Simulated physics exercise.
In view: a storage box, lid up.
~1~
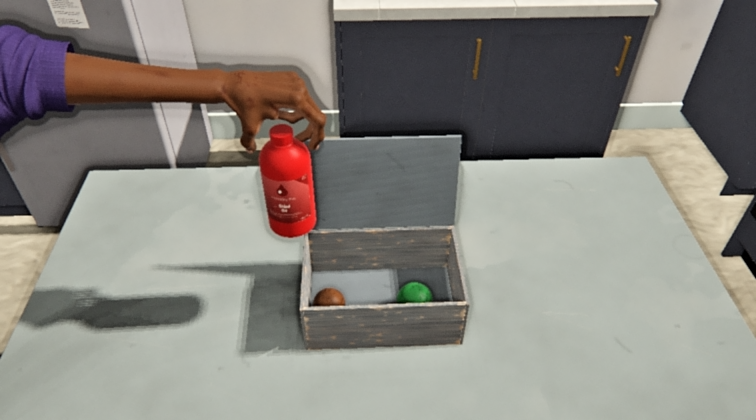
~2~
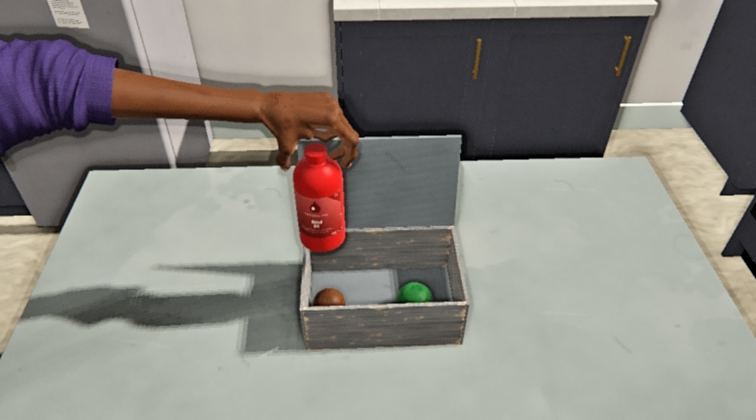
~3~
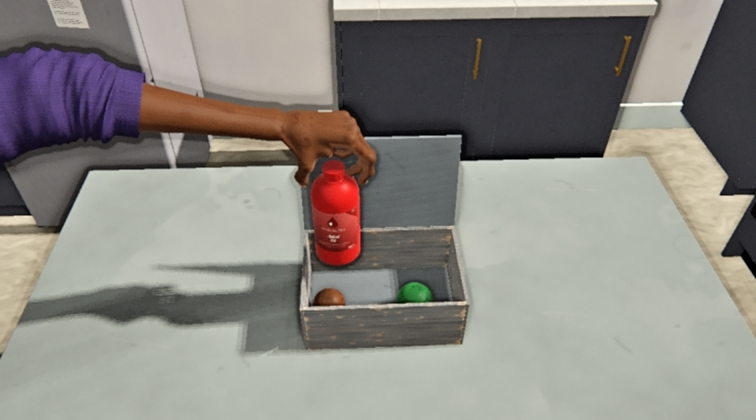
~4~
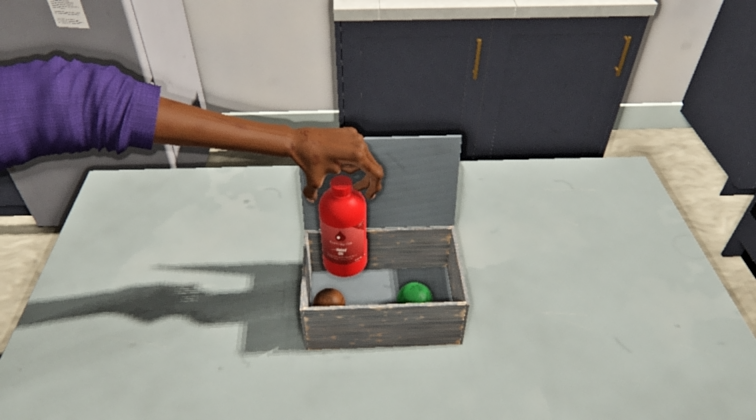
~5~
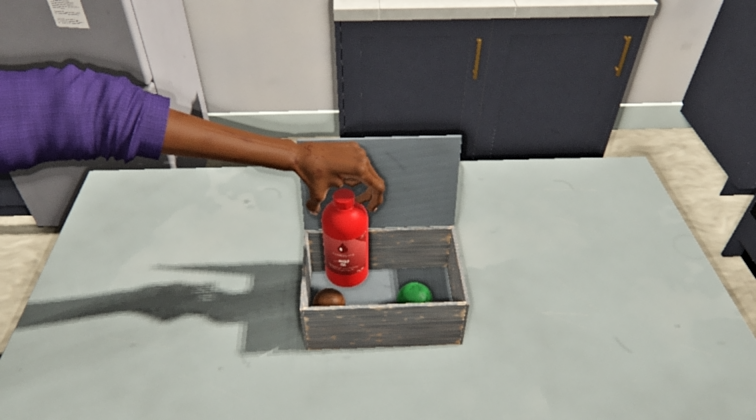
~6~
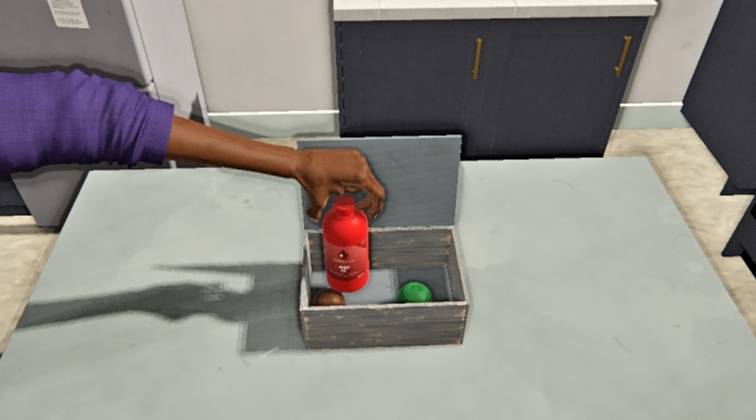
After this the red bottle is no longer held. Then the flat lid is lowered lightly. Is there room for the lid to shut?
In the end the lid sits on the rim.
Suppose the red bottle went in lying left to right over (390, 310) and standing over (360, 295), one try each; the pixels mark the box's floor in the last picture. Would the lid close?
First, it sits on the rim; second, it is held up.
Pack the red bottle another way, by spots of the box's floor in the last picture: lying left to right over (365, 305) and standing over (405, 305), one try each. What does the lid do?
First try: It sits on the rim; second try: It closes.
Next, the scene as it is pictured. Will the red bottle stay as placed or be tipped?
The red bottle ends up tilted.
Then, 0.40 s later than the last frame, red bottle tilted by 74° near (387, 275); brown ball moved a little.
Then, 1.00 s later than the last frame, lid starting down; red bottle on its side near (406, 290); green ball moved about its own width; brown ball moved a little.
Then, 1.60 s later than the last frame, lid 57° above the rim; red bottle on its side near (407, 290); green ball moved about its own width; brown ball moved a little.
Then, 1.90 s later than the last frame, lid 16° above the rim; red bottle on its side near (407, 290); green ball moved about its own width; brown ball moved a little.
When it is over, lid shut; lying over in the box, red bottle; moved from the start, green ball; brown ball as before. End places, in pixels of the last picture, red bottle near (407, 291).
